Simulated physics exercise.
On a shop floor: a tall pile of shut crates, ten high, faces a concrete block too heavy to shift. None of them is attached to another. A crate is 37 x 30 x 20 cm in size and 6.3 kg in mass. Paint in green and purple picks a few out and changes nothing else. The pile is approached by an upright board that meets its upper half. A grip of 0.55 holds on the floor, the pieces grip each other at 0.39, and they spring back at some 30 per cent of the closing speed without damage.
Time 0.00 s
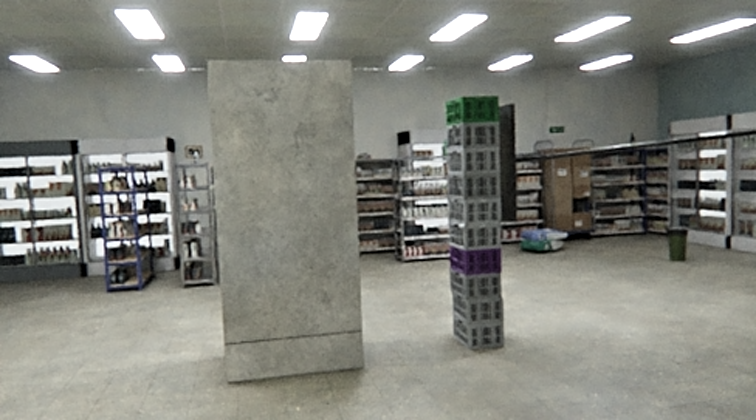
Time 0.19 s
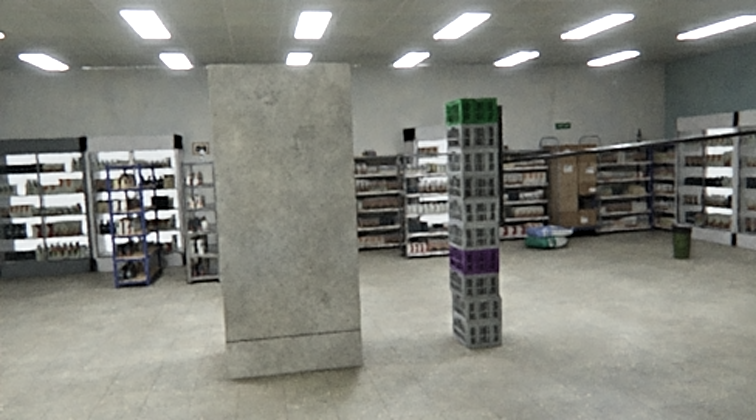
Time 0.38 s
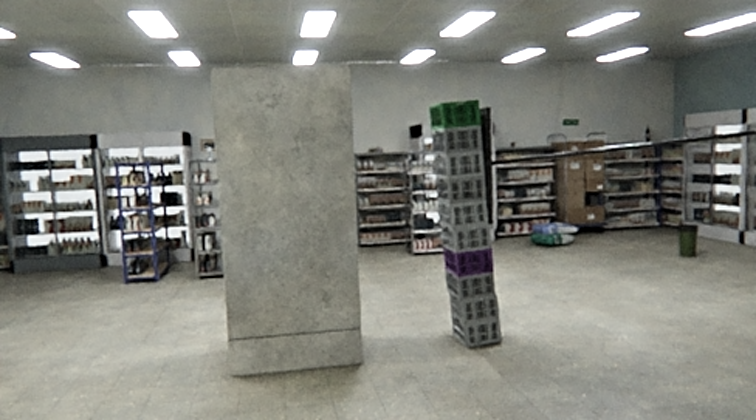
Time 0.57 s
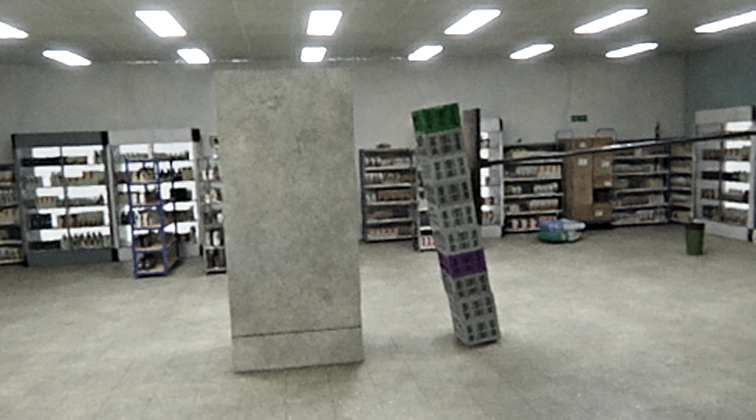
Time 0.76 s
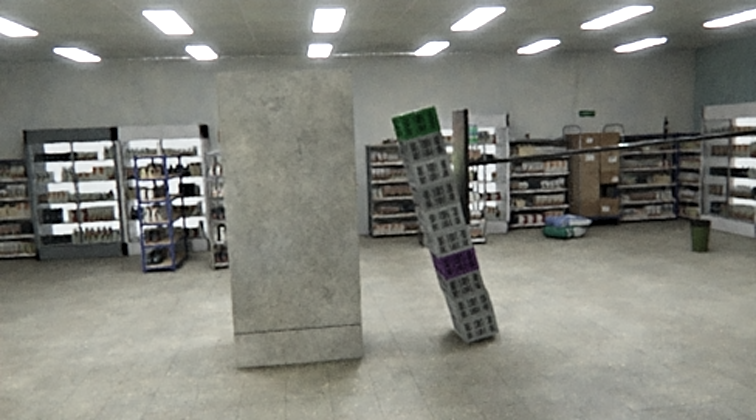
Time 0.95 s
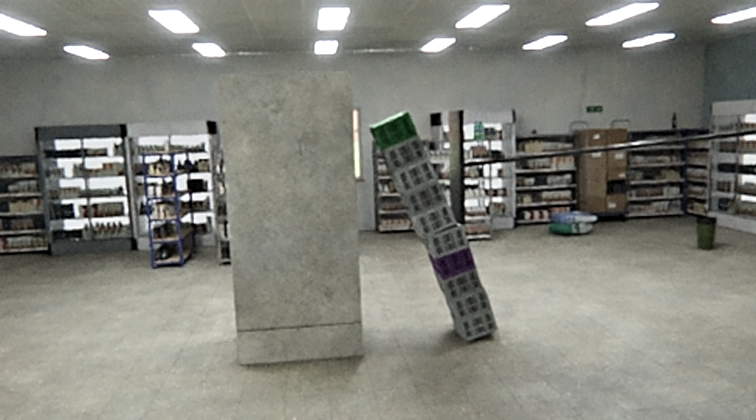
An upright board moved in from the right and pushed the upper part of a tall stack of gray, green and purple crates, which leaned further and further left toward a wide concrete pillar.
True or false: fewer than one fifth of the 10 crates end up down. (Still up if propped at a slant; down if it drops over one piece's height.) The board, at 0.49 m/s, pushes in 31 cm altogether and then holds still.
True.
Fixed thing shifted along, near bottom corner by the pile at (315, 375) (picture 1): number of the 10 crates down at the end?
It would be 4.
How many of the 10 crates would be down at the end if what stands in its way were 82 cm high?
5.
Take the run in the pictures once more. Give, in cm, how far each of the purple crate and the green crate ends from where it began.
So purple shifts 20 cm, while green shifts 80 cm.
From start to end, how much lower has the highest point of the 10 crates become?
I make it close to 10 cm.
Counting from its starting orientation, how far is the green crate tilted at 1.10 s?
Roughly 30°.
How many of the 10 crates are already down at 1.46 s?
The number reaches 0 by then.
After 1.01 s, none of the 10 crates down, 10 disturbed; green crate leaning 25°, 13 cm lower; purple crate leaning 17°.
After 1.10 s, none of the 10 crates down, 10 disturbed; green crate leaning 31°, 16 cm lower; purple crate leaning 17°.
After 1.46 s, none of the 10 crates down, 10 disturbed; green crate leaning 35°, 15 cm lower; purple crate leaning 17°.
At rest (2.1 s), none of the 10 crates down, 10 disturbed; green crate leaning 34°, 15 cm lower; purple crate leaning 17°. That is 0 per cent. As the last picture would show them, middles, green crate near (374, 138), purple crate near (450, 258).
